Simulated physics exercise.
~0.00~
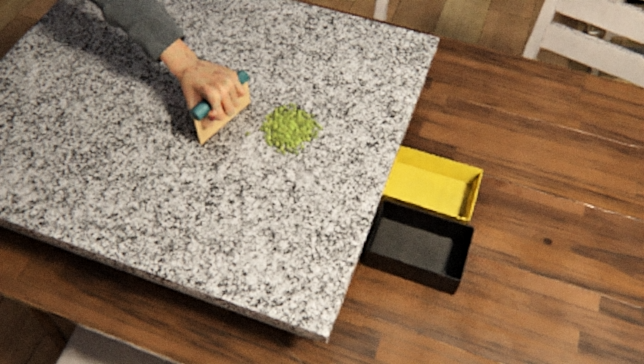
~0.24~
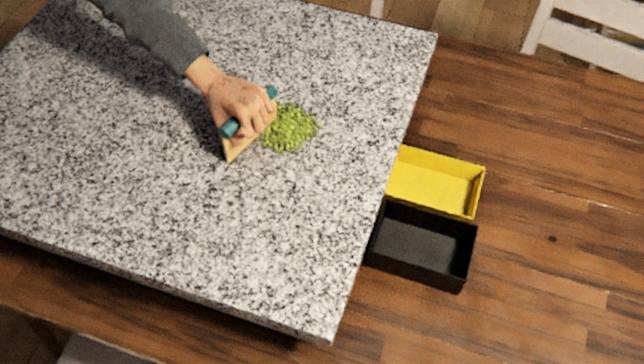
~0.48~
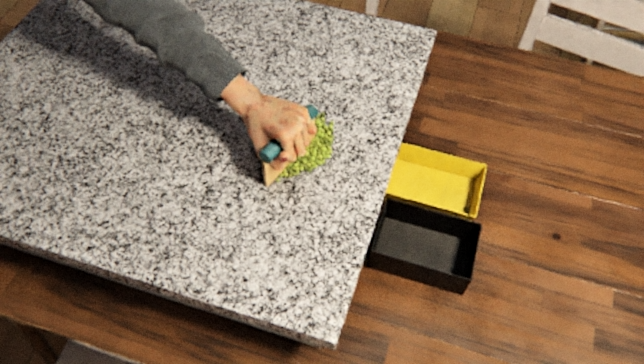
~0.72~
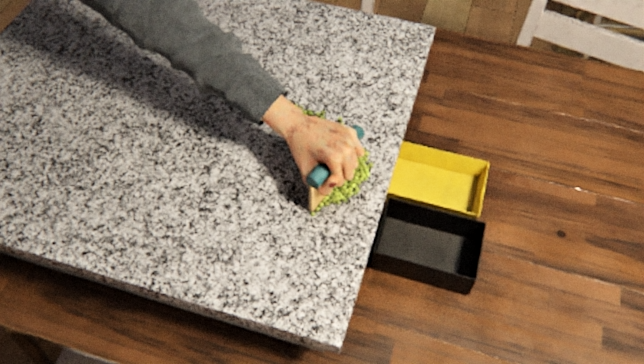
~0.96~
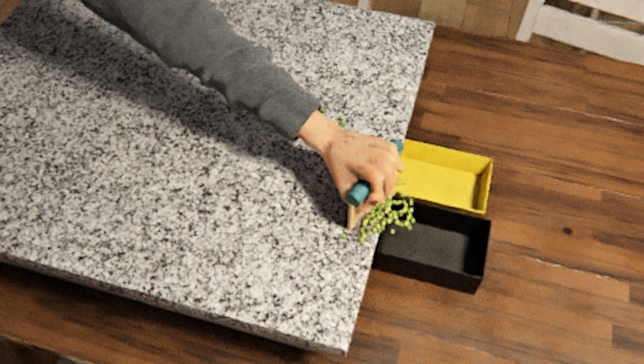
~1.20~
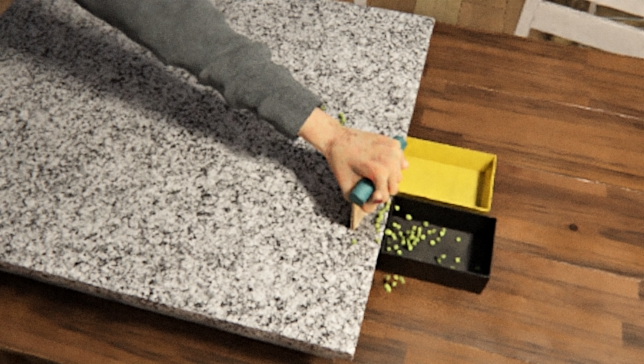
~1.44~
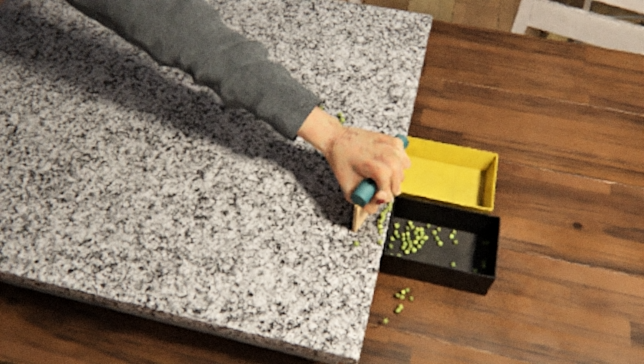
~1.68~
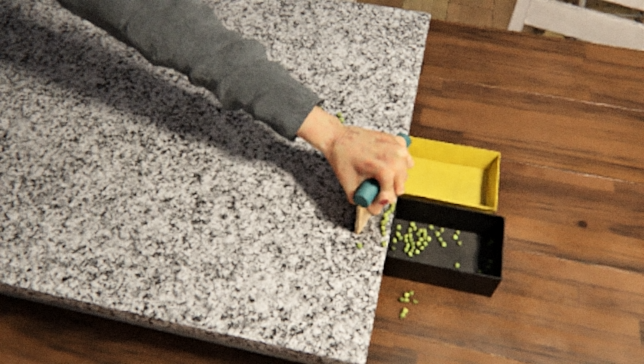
A hand with a teal-handled scraper pushed a pile of green peas across a speckled stone slab to its right edge and stopped there, sending some into the black tin while a few landed on the wooden table and the yellow tin stayed empty.
